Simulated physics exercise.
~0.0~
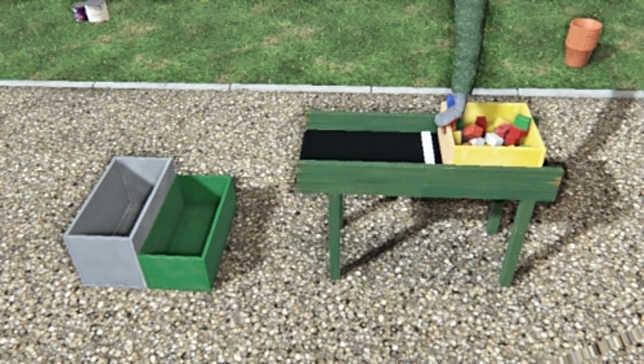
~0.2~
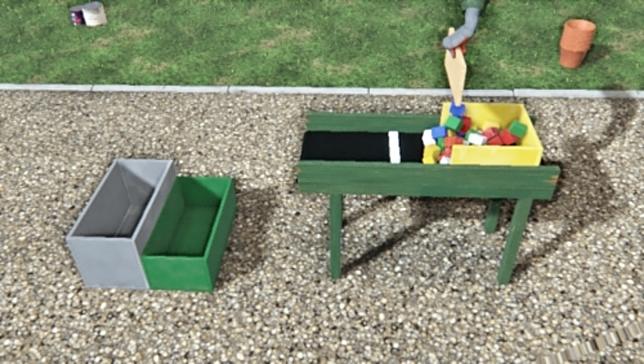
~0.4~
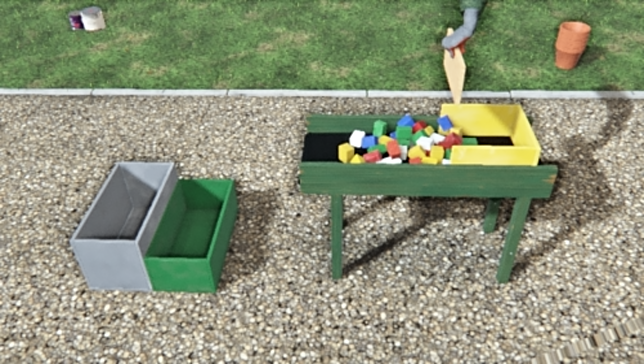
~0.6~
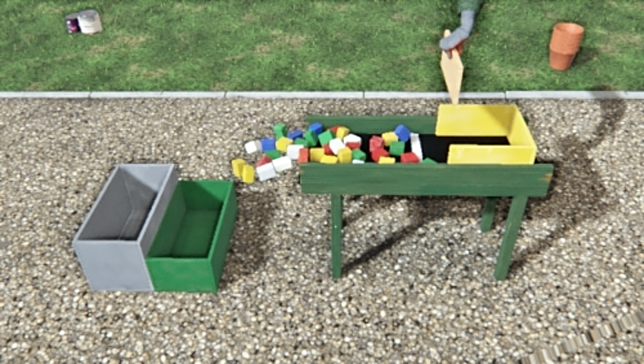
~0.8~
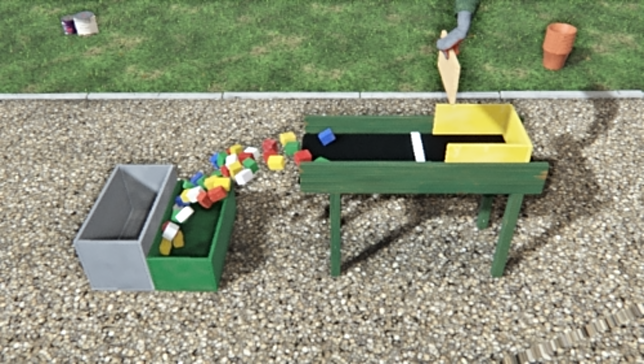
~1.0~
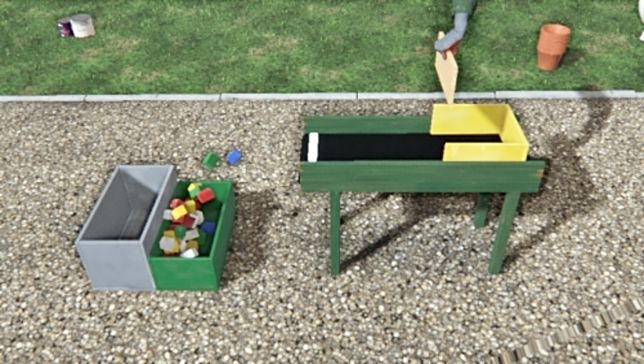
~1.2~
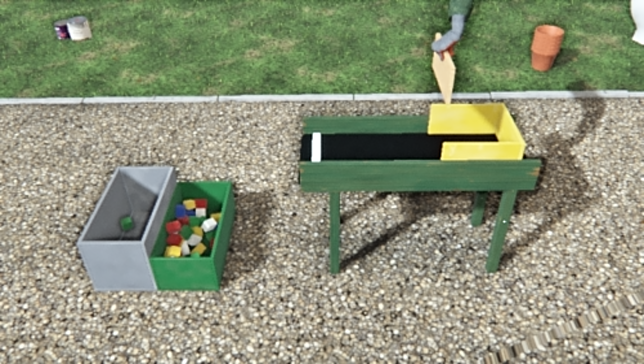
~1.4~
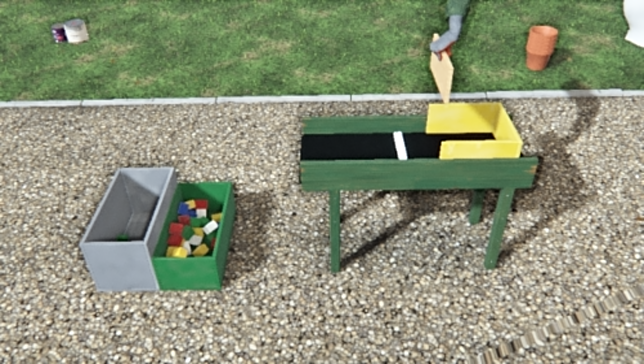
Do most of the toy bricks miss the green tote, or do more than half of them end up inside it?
More than half of them end up inside the green tote. Nearly the whole load comes to rest there in a heap.
